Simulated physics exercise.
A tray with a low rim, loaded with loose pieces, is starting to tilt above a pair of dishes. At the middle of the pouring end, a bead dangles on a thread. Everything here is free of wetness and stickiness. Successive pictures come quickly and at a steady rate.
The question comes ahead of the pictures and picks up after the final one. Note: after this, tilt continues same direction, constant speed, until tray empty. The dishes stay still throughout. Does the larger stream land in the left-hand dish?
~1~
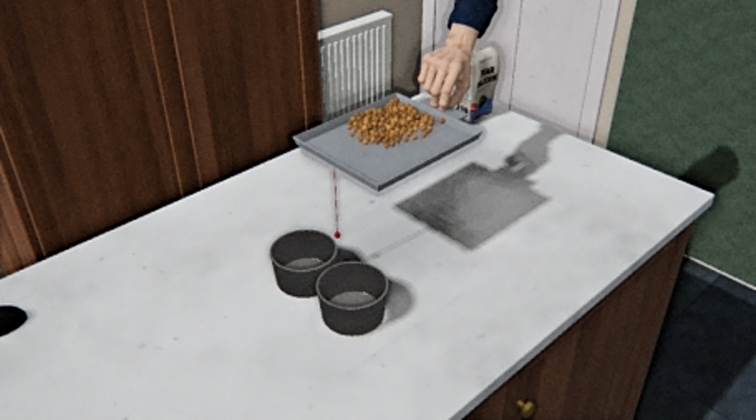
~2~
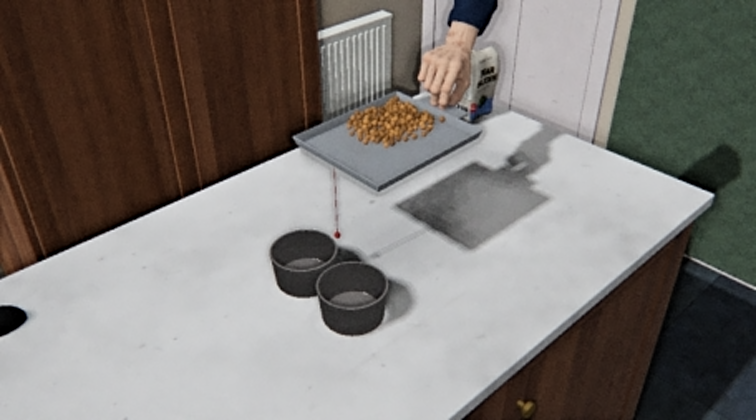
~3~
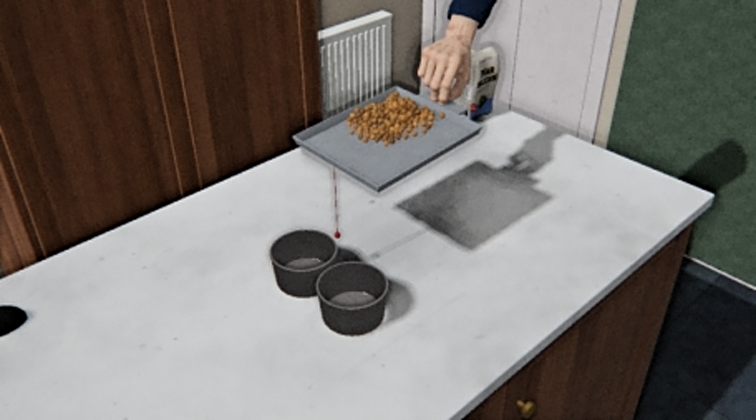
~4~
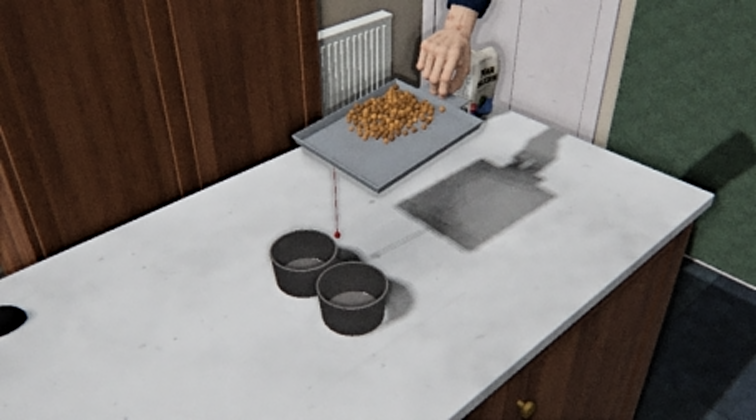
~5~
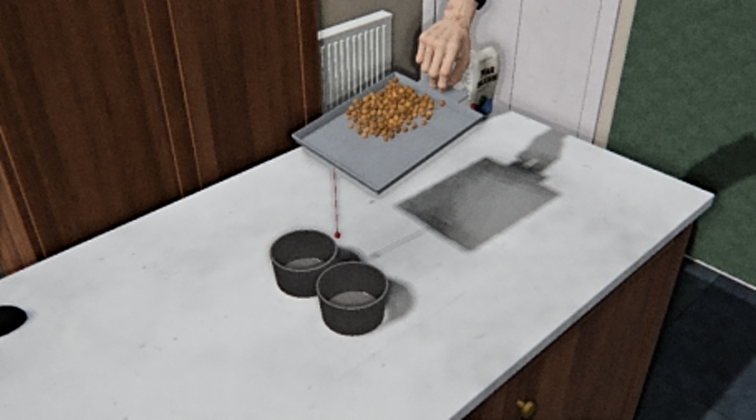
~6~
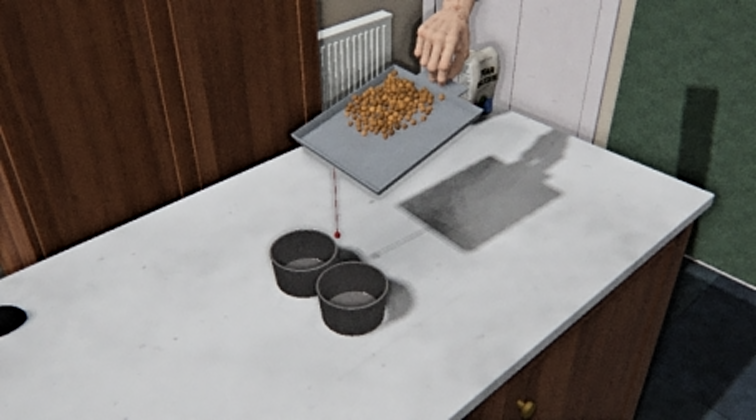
Dish on the right.
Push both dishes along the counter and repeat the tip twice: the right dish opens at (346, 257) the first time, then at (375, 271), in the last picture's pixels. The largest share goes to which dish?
First the right dish, then the right-hand dish.
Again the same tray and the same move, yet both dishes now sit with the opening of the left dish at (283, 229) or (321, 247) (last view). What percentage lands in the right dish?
It would be near 50 per cent first and near 50 per cent second.
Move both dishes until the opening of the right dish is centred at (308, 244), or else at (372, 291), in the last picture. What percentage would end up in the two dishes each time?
Some 10 and then some 80 per cent.
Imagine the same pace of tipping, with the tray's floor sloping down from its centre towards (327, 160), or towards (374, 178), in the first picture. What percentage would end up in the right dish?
So it's 0 percent with the first slope and 50 percent with the other.
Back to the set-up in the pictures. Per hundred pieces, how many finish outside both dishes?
Some 20 percent of the load.
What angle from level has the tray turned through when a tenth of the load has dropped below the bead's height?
Somewhere around 60 degrees.
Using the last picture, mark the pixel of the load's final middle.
Near (349, 305), more or less.
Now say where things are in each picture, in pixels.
In the first frame, corners of the pouring end (297, 137) and (378, 183), level; middle of the load (394, 122), roasted chickpeas; left dish (279, 276); right dish (326, 313); bead on its thread (337, 235).
In the second frame, corners of the pouring end (297, 137) and (378, 183), level; middle of the load (393, 121).
In the third frame, corners of the pouring end (297, 136) and (378, 184), tipped barely, lowest at the right corner; middle of the load (393, 117).
In the fourth frame, corners of the pouring end (297, 136) and (378, 186), tipped a little, lowest at the right corner; middle of the load (393, 113).
In the fifth frame, corners of the pouring end (296, 135) and (378, 187), tipped a little, lowest at the right corner; middle of the load (393, 108).
In the sixth frame, corners of the pouring end (296, 134) and (378, 188), tipped a little, lowest at the right corner; middle of the load (392, 103); left dish (279, 276); right dish (326, 313).
Just after the last frame, tray tipped steeply; the larger part on the tray; just a few in the right dish; just a few in the left dish; just a few outside both; about a tenth in the air.
A moment on, tray tipped right over; roughly two thirds on the tray; roughly a quarter in the right dish; just a few in the left dish; just a few outside both; about a tenth in the air.
Further on, tray tipped past a quarter turn; roughly half in the right dish; roughly a quarter in the left dish; roughly a quarter outside both.
When it is over, tray tipped past a quarter turn; roughly half in the right dish; roughly a quarter in the left dish; roughly a quarter outside both.
